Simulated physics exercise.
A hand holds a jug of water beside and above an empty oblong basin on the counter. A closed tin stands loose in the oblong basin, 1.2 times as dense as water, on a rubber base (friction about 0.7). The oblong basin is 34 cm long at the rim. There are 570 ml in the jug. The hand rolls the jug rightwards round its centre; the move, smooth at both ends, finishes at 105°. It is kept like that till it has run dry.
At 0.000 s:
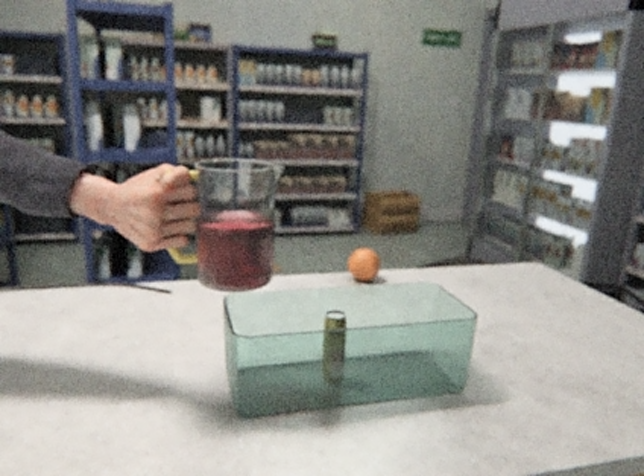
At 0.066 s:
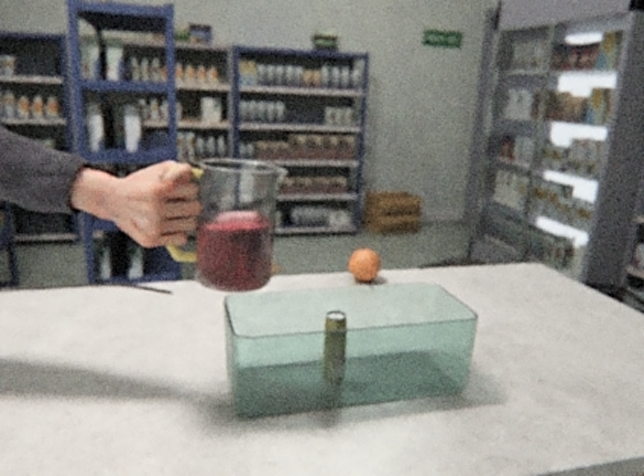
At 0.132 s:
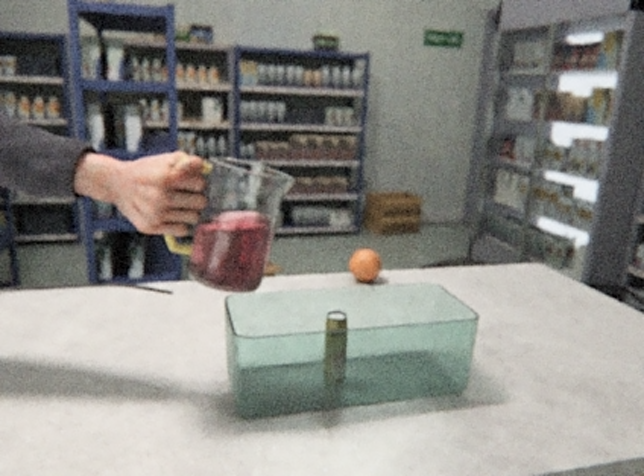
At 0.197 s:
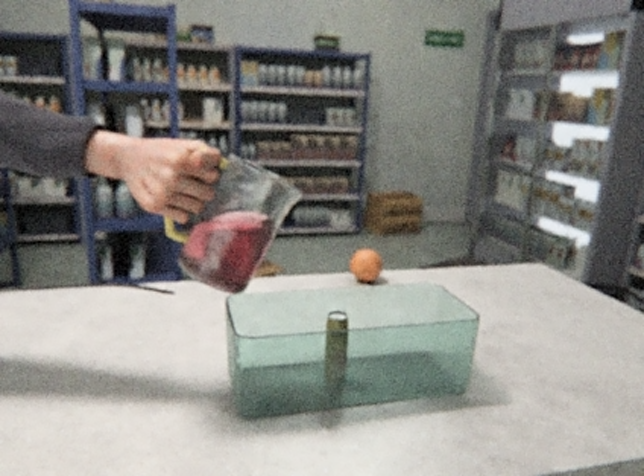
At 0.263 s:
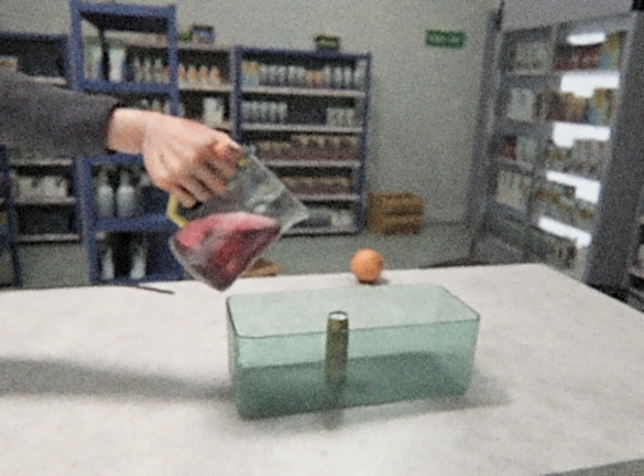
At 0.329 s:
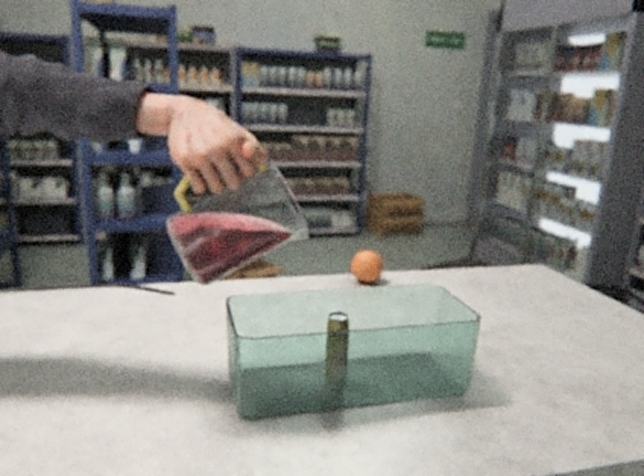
Shop counter with a hand tilting a glass jug of red liquid steeply rightwards beside and above a greenish oblong basin.
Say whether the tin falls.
It goes over.
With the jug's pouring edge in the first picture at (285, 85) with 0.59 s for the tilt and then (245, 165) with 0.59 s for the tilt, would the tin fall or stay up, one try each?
First it remains upright; then it keeps standing.
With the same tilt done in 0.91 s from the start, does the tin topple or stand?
Then it falls.
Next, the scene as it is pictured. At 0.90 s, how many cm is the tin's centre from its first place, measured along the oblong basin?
Some 7 cm.
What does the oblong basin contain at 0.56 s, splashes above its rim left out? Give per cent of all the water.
Some 10 per cent.
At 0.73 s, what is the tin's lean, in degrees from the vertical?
Near 15° from upright.
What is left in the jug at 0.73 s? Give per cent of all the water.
Some 26 per cent.
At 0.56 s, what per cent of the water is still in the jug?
Near 70 in a hundred.
By 0.56 s the tilt is 104° and 69 per cent is still to pour; the tin stands where it began.
By 0.73 s the tilt is 105° and 26 per cent is still to pour; the tin leans 13°.
By 0.90 s the tilt is 105° and 8 per cent is still to pour; the tin lies on its side.
By 1.09 s the tilt is 105° and 1 per cent is still to pour; the tin lies on its side.
At rest the tin lies on its side.
